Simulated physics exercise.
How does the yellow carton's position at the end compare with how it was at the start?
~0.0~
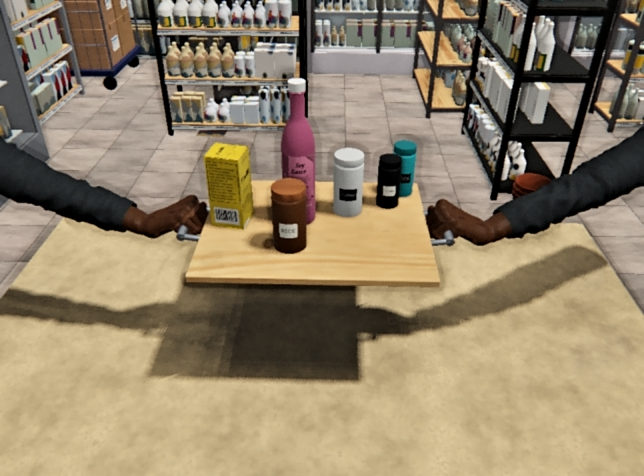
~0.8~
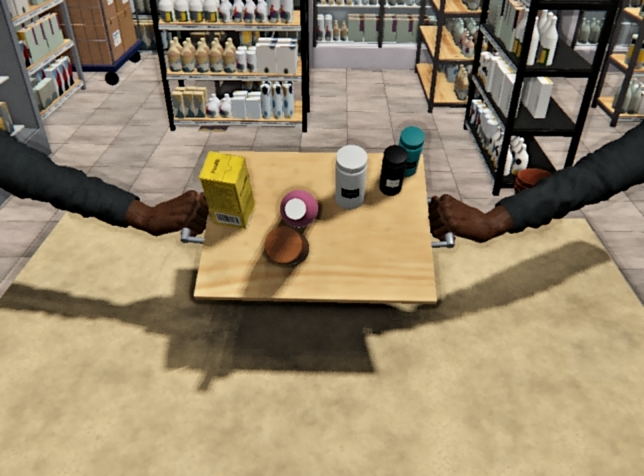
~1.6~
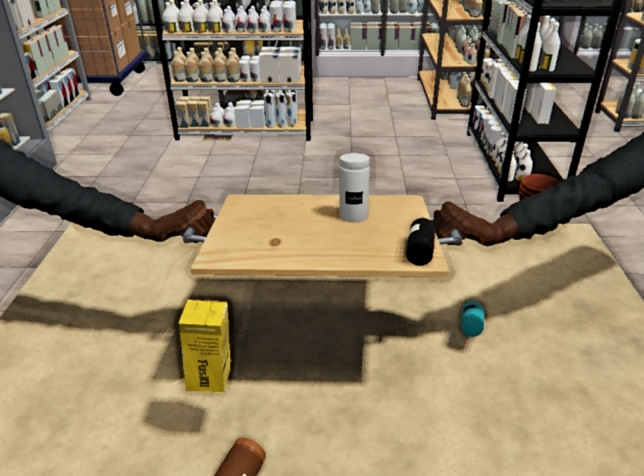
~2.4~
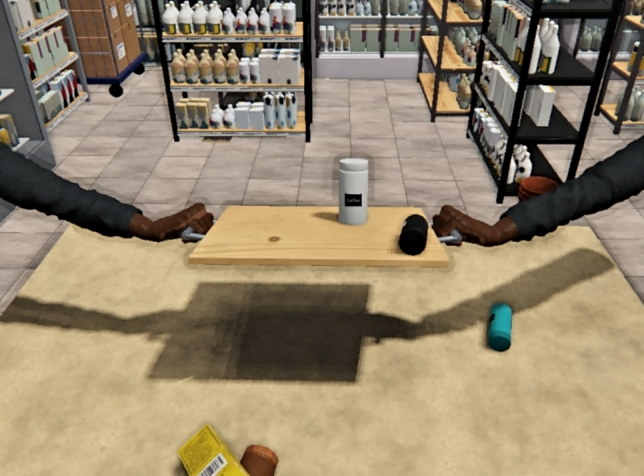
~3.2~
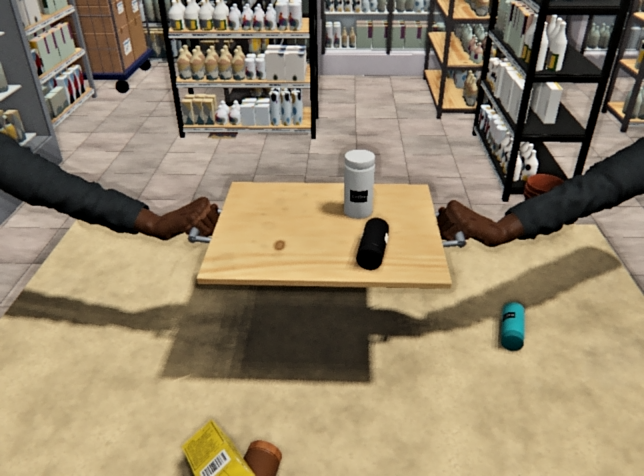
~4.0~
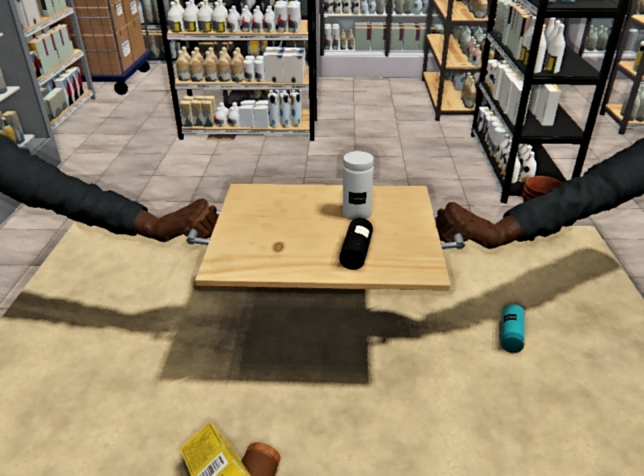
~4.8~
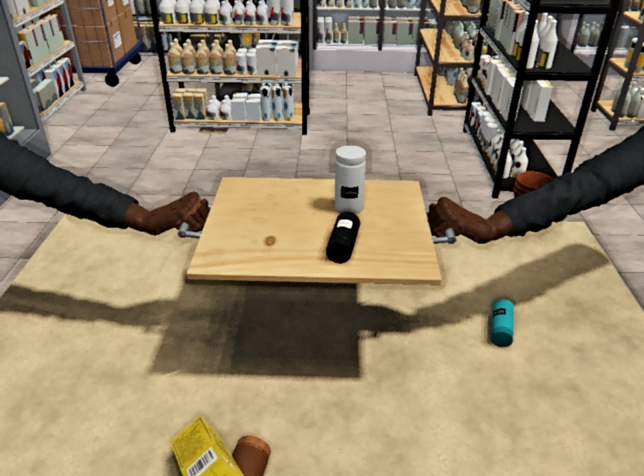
At the start the yellow carton stands upright on the tray. At the end it lies on its side on the surface below.
